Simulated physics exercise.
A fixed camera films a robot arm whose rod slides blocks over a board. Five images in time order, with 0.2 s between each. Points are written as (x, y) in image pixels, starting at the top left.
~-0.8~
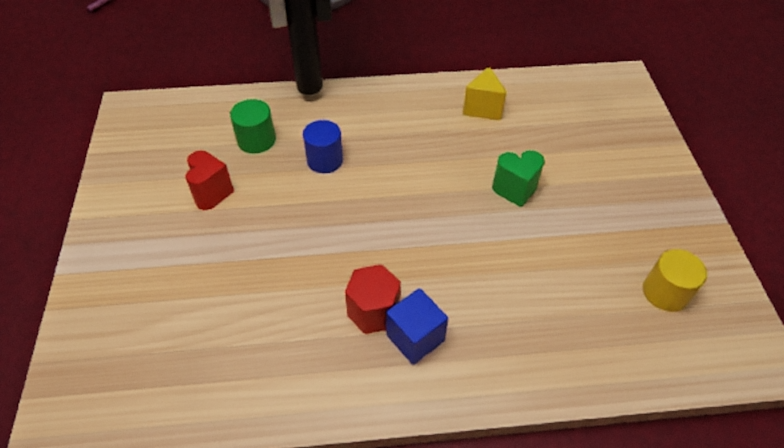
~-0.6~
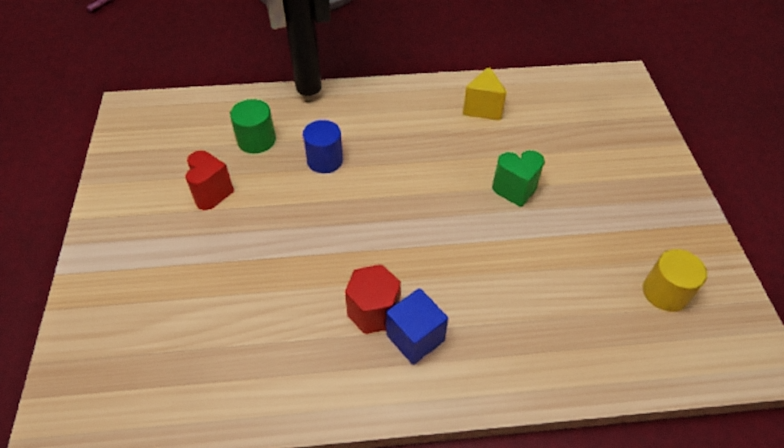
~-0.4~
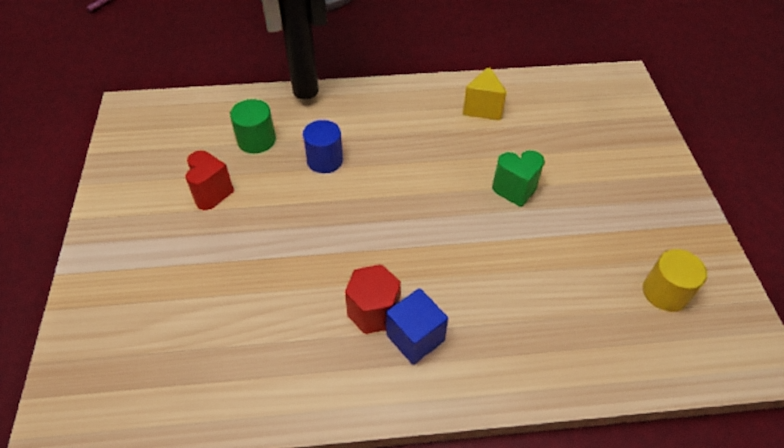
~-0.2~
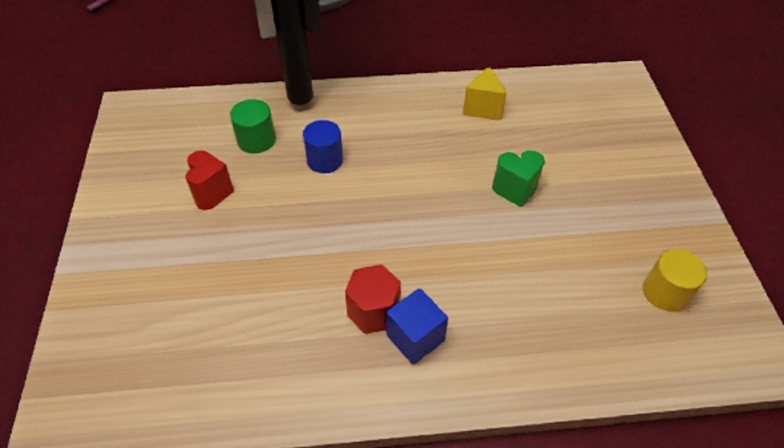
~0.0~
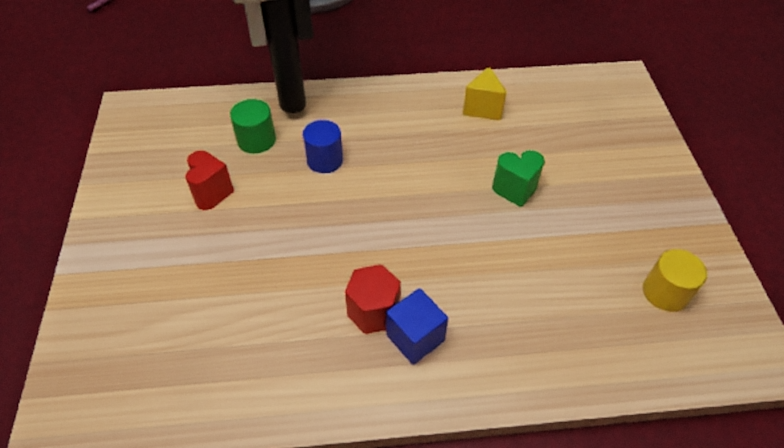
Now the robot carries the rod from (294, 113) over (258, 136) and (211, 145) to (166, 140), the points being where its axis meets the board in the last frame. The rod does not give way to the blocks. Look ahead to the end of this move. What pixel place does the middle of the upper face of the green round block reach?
Roughly at (189, 143).
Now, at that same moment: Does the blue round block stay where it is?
Yes.
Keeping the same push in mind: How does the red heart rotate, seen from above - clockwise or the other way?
From above, counter-clockwise.
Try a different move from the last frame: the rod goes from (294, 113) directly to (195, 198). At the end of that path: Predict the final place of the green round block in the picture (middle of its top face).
For the centre of its top, I'd go with (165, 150).
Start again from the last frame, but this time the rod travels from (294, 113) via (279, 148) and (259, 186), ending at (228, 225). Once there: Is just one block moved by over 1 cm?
Yes, it checks out.
The first path, step by step. One third of the way, rod at (255, 127); green round block at (225, 127).
Two thirds of the way, rod at (208, 137); red heart at (199, 172), turned 20° anticlockwise; green round block at (190, 142).
At the end, rod at (163, 131); red heart at (199, 172), turned 20° anticlockwise; green round block at (189, 143); blue round block not moved.
